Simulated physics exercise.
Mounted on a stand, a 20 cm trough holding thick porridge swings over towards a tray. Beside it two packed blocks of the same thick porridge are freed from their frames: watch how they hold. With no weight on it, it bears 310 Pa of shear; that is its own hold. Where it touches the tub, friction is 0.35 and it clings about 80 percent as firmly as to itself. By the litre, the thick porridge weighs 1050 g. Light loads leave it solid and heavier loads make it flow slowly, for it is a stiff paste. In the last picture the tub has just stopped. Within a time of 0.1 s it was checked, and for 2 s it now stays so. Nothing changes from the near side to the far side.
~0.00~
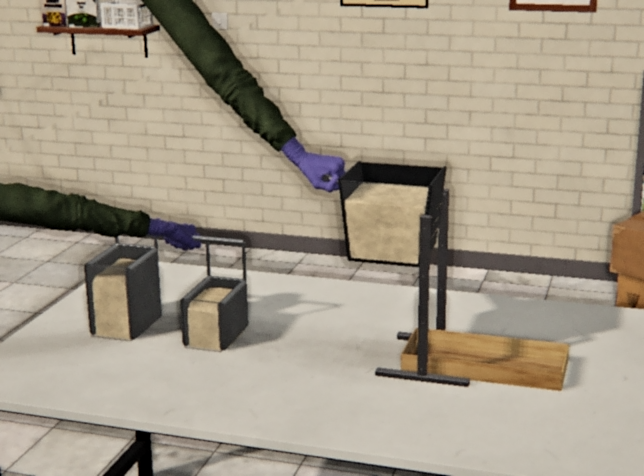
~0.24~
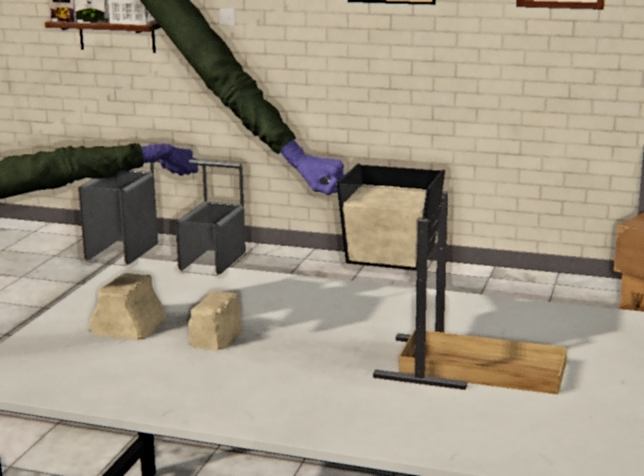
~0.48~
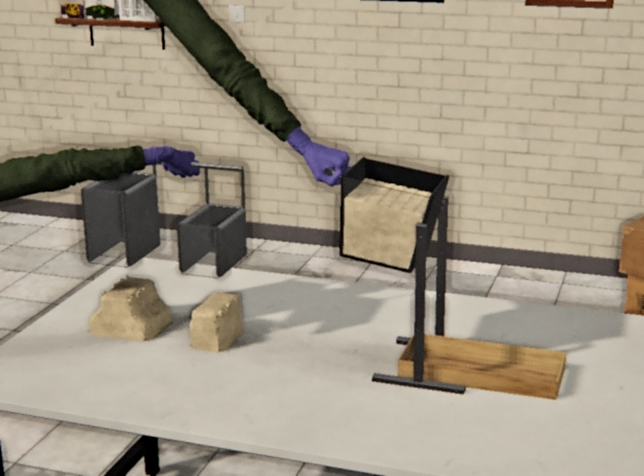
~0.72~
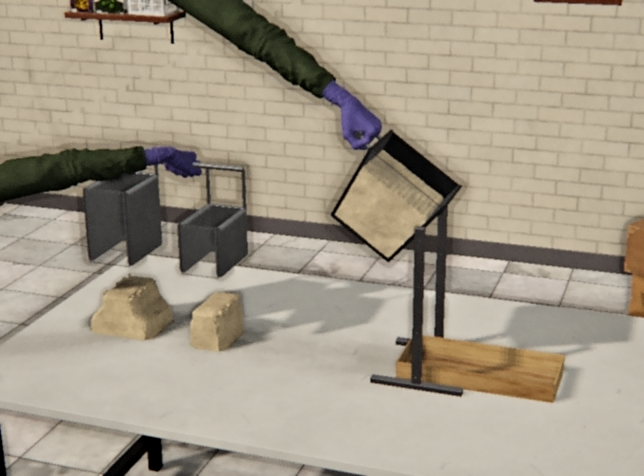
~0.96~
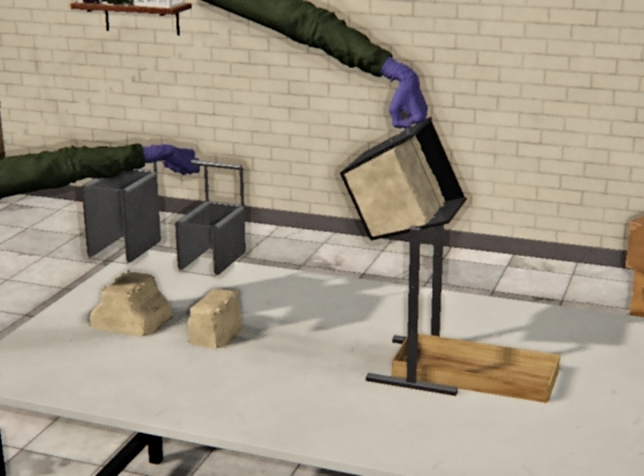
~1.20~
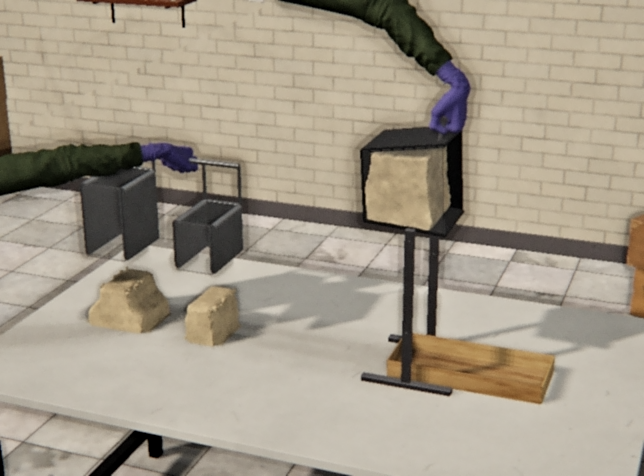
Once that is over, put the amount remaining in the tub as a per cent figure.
The amount remaining comes to about 61 %.
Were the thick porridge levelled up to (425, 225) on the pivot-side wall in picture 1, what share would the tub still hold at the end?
In that case, around 100 percent.
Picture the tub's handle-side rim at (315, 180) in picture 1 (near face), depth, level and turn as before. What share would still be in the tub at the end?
The tub would end up holding some 40 % of it.
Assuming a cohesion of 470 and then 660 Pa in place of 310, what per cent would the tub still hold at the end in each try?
The two runs give near 100 % and near 100 % respectively.
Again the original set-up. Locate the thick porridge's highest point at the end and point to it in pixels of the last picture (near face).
Near (388, 189).
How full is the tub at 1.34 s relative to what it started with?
Roughly 100 per cent.
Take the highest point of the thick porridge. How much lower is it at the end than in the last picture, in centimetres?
Some 9 cm.
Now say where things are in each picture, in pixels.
In the first picture, handle-side rim at (342, 180), tilt 0 degrees; top of the thick porridge at (420, 206); blocks stand 18 cm, 11 cm (left to right).
In the second picture, handle-side rim at (340, 184), tilt 0 degrees; top of the thick porridge at (418, 210); blocks stand 14 cm, 11 cm (left to right).
In the third picture, handle-side rim at (345, 177), tilt 8 degrees; top of the thick porridge at (350, 199); blocks stand 12 cm, 11 cm (left to right).
In the fourth picture, handle-side rim at (373, 150), tilt 35 degrees; top of the thick porridge at (365, 171); blocks stand 12 cm, 11 cm (left to right).
In the fifth picture, handle-side rim at (412, 139), tilt 64 degrees; top of the thick porridge at (391, 151); blocks stand 12 cm, 11 cm (left to right).
In the sixth picture, handle-side rim at (443, 148), tilt 87 degrees; top of the thick porridge at (423, 159); blocks stand 12 cm, 11 cm (left to right).
After 1.34 s, the tub is at 87 degrees and holds 98 %.
After 1.51 s, the tub is at 87 degrees and holds 75 %.
After 1.68 s, the tub is at 87 degrees and holds 63 %.
After 1.85 s, the tub is at 87 degrees and holds 61 %.
After 3.20 s, at the end, the tub is at 87 degrees and holds 61 %.
